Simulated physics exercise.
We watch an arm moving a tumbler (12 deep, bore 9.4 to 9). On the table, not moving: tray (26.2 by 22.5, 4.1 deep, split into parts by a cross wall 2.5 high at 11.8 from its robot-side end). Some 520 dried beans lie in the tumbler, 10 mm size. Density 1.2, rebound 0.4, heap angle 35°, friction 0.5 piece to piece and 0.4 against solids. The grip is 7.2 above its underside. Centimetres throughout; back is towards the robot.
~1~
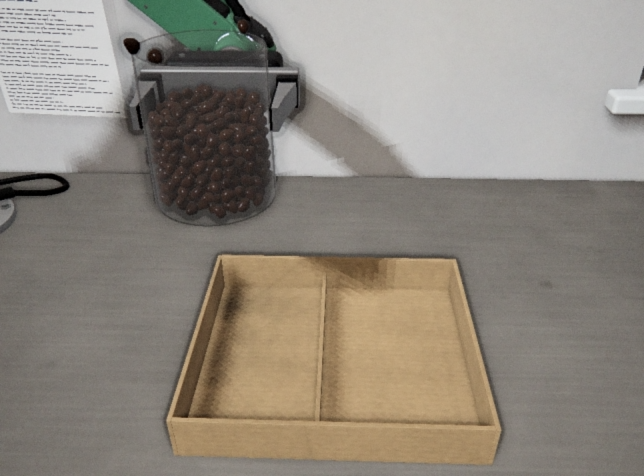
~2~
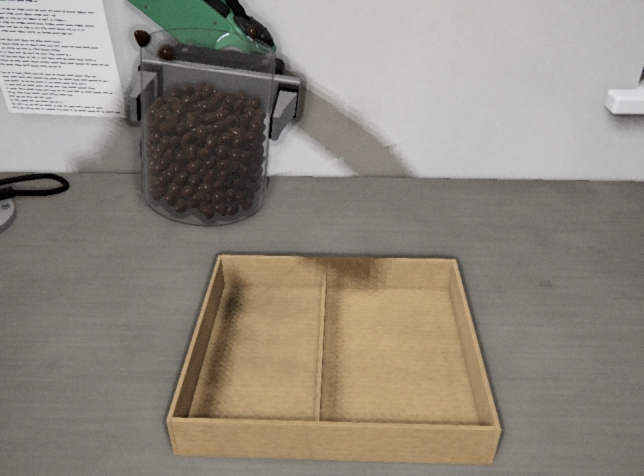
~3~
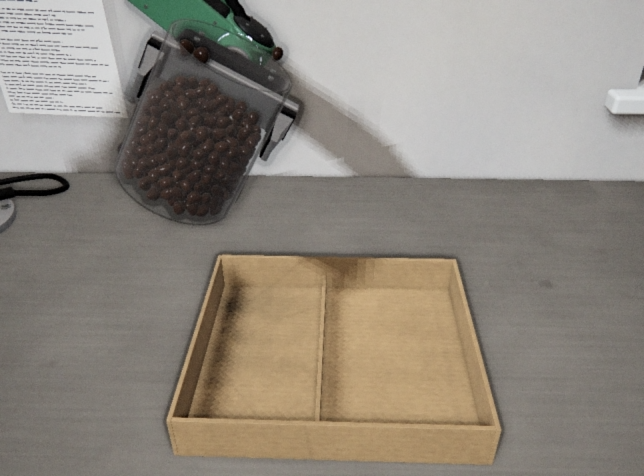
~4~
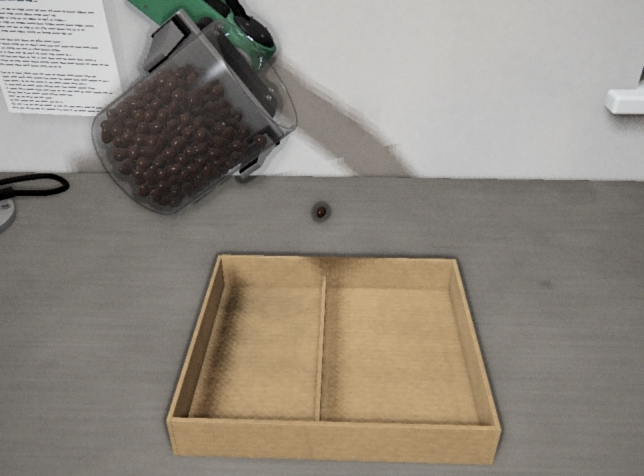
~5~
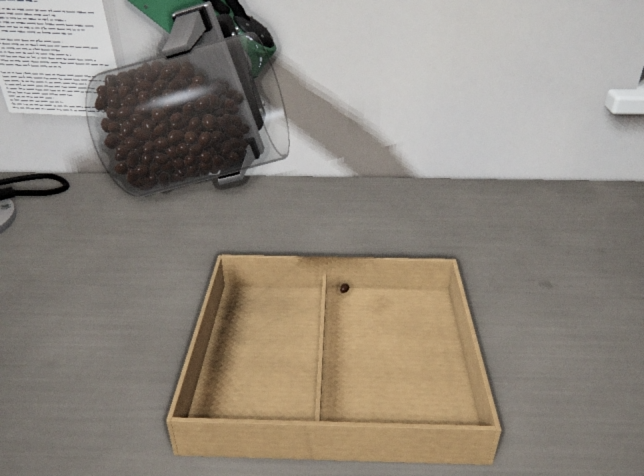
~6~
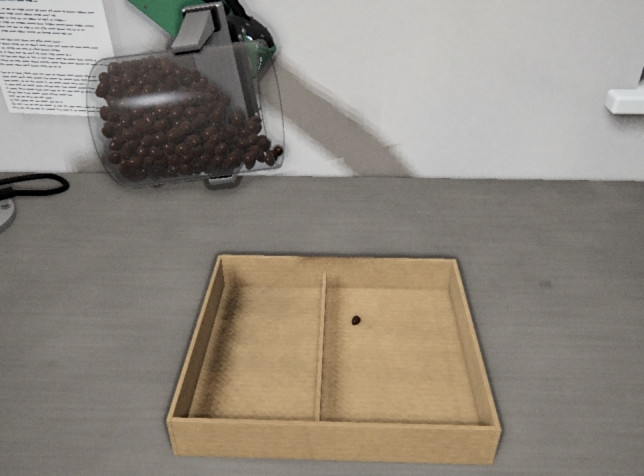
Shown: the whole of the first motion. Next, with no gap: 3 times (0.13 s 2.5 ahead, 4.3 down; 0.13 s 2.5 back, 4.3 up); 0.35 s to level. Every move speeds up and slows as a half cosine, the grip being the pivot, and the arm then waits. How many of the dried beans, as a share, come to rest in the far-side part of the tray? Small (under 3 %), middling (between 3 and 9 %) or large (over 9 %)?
Answer: Middling; between 3 and 9 % of the dried beans finish in the far-side part of the tray.
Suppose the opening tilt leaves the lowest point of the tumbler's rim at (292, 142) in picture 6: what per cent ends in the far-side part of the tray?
Some 0 per cent.
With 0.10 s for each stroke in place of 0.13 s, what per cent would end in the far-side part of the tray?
It would be near 20 per cent.
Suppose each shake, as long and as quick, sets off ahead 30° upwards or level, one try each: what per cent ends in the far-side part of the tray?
About 70 and 55 per cent.
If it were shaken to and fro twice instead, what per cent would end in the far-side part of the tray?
It would be near 5 per cent.
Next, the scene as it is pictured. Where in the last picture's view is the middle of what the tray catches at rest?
At about (370, 351).
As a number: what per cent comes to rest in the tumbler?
Some 95 per cent.
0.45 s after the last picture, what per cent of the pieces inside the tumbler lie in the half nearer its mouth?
Roughly 35 per cent.
Then, 0.45 s after the last picture, tilted 82° forward, highest piece 27 above the table; 516 in the tumbler, 4 in the far-side part, 1 in the robot-side part, 3 in flight or on a rim.
Then, 0.90 s after the last picture, tilted 59° forward, highest piece 27 above the table; 491 in the tumbler, 17 in the far-side part, 8 in the robot-side part, 8 in flight or on a rim.
Then, 1.33 s after the last picture, level, highest piece 29 above the table; 491 in the tumbler, 25 in the far-side part, 8 in the robot-side part.
Then, 2.38 s after the last picture, level, highest piece 29 above the table; 491 in the tumbler, 25 in the far-side part, 8 in the robot-side part.
Final count, 491 in the tumbler, 25 in the far-side part, 8 in the robot-side part. That is 5 % in the far-side part of the tray.
